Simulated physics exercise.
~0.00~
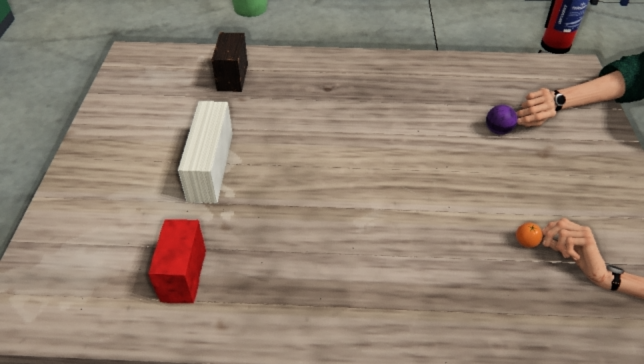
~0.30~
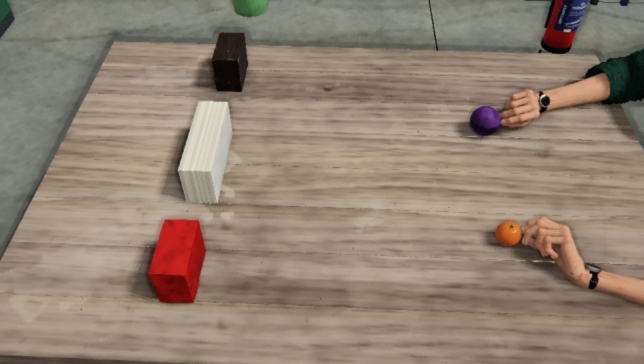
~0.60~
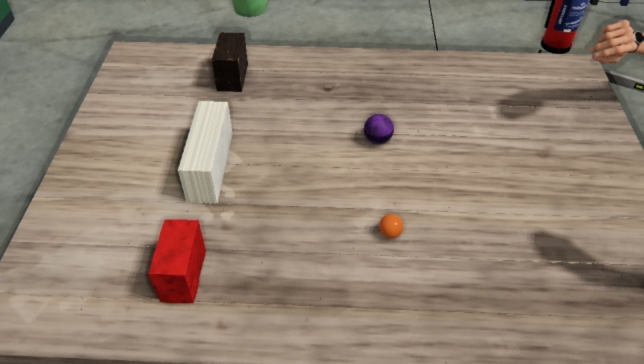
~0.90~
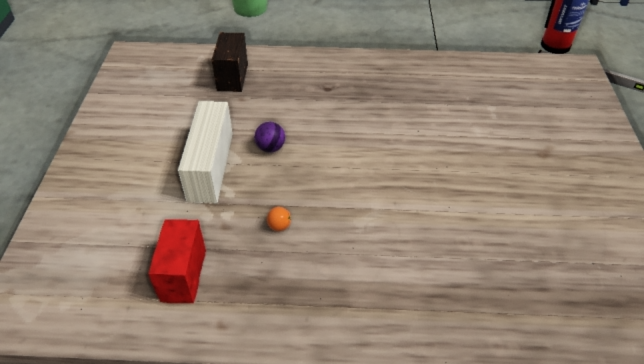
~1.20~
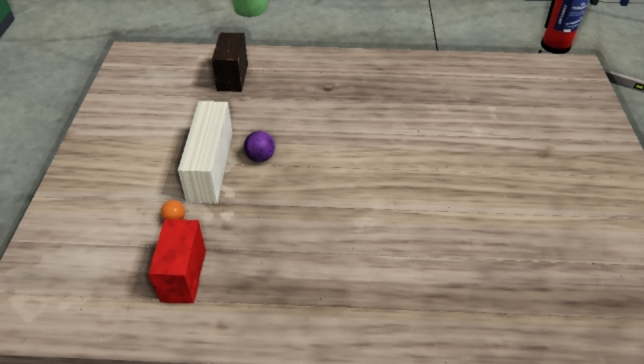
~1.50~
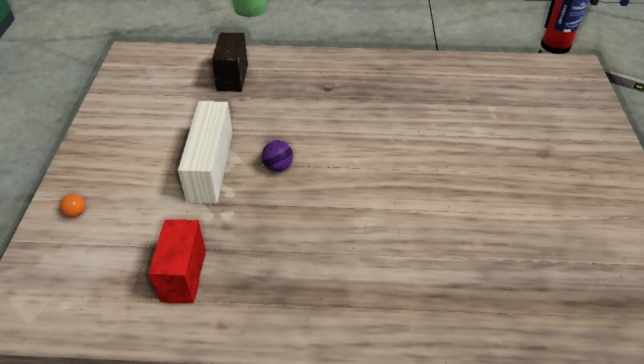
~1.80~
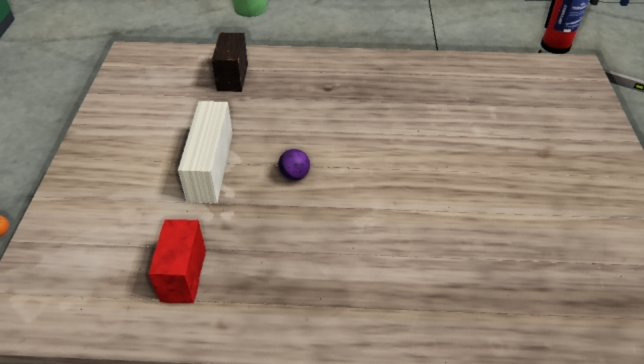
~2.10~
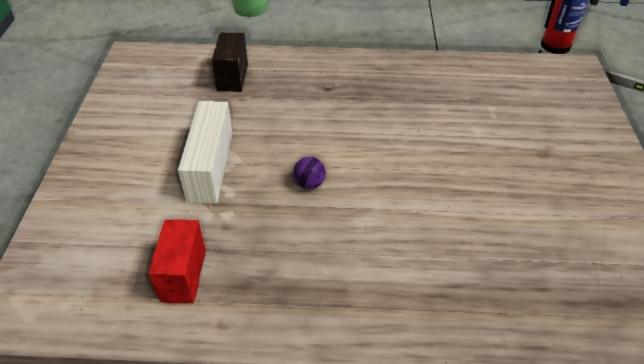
At the start, two hands at the right side of a wooden table hold a purple ball and a small orange tomato, facing a row of a black block, a white book and a red brick. The hands send both rolling left, then let go and draw back. The tomato slips through the gap between the white book and the red brick, while the purple ball meets the book and turns back. The tomato rolls on past the table's left edge and out of view. The ball drifts right and slightly down, ending in front of the row, never getting through.
